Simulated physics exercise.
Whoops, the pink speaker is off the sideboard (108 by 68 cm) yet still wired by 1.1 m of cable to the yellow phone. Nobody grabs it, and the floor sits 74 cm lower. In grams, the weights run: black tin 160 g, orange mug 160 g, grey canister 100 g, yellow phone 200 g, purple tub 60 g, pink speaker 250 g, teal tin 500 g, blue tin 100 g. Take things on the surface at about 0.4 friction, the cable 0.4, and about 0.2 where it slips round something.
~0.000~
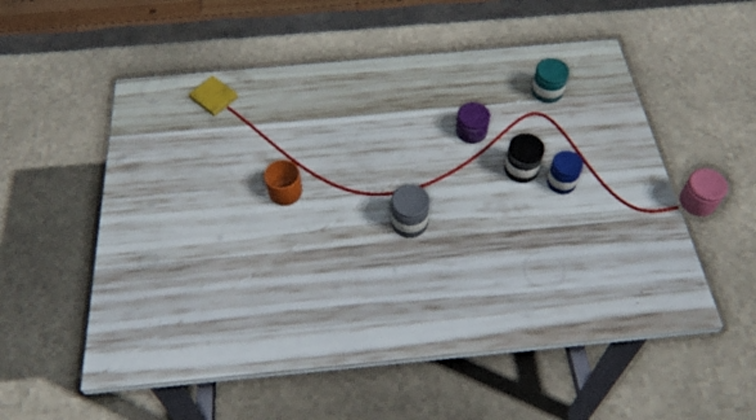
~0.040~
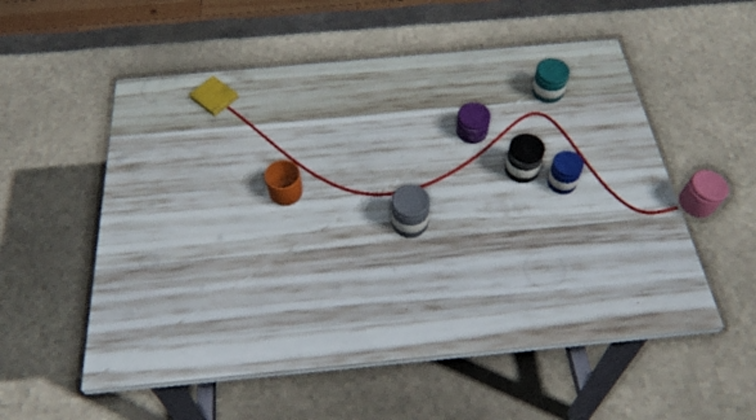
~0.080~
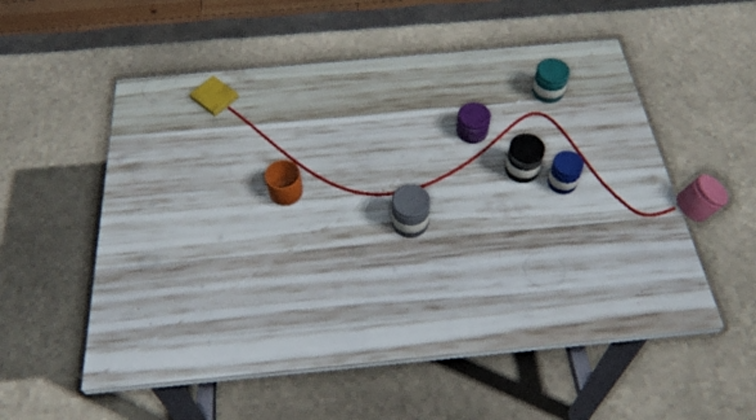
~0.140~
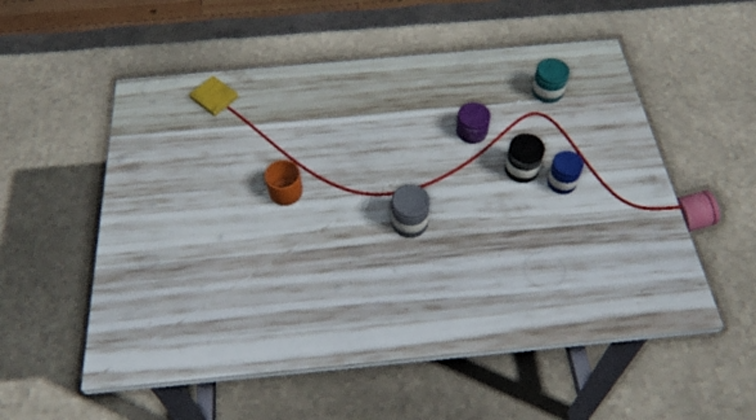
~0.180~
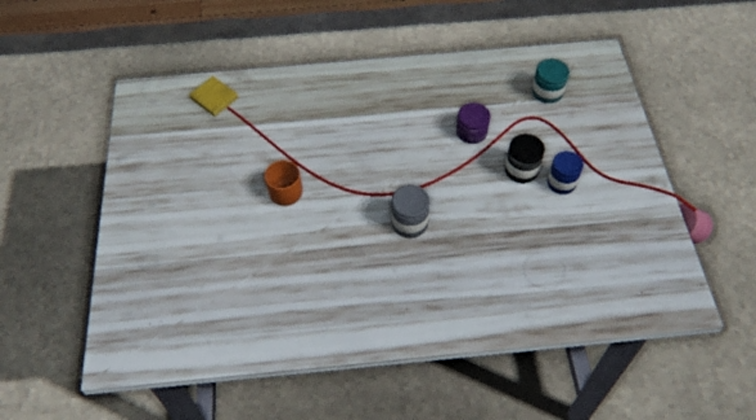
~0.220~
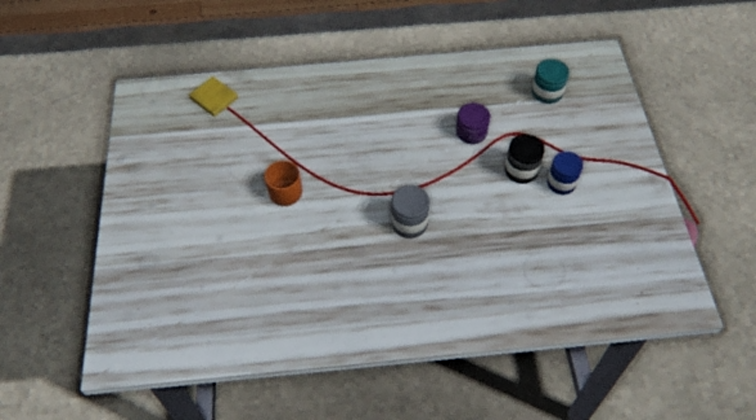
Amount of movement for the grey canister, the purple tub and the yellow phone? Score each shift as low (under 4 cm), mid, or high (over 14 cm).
Scores - grey canister: Low; purple tub: Mid; yellow phone: High.
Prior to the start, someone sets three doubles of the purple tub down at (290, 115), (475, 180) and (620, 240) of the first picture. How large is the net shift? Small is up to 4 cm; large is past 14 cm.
In turn: Middling, small, small.
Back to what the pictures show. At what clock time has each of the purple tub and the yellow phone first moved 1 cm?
Purple tub 0.36 s; yellow phone 0.34 s, roughly.
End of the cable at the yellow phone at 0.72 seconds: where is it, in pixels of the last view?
Approximate position: (355, 116).
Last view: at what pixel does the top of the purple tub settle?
At about (486, 92).
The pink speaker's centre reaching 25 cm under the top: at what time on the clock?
Near 0.30 seconds.
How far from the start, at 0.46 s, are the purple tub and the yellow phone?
Purple tub roughly 2 cm, yellow phone roughly 10 cm.
After 0.5 s, the cable's tail end at (290, 94); yellow phone 12 cm off its start, purple tub 3 cm off its start, pink speaker over the edge.
After 0.7 s, the cable's tail end at (355, 116); yellow phone 26 cm off its start, purple tub 6 cm off its start, pink speaker over the edge.
After 1.0 s, the cable's tail end at (424, 125); yellow phone 40 cm off its start at (404, 120), purple tub 6 cm off its start at (486, 92), pink speaker over the edge.
After 1.2 s, the cable's tail end at (436, 124); yellow phone 42 cm off its start, purple tub 6 cm off its start, pink speaker over the edge.
After 2.4 s, the cable's tail end at (436, 124); yellow phone 42 cm off its start at (416, 121), purple tub 6 cm off its start at (486, 92), grey canister 0 cm off its start at (411, 200), pink speaker over the edge.
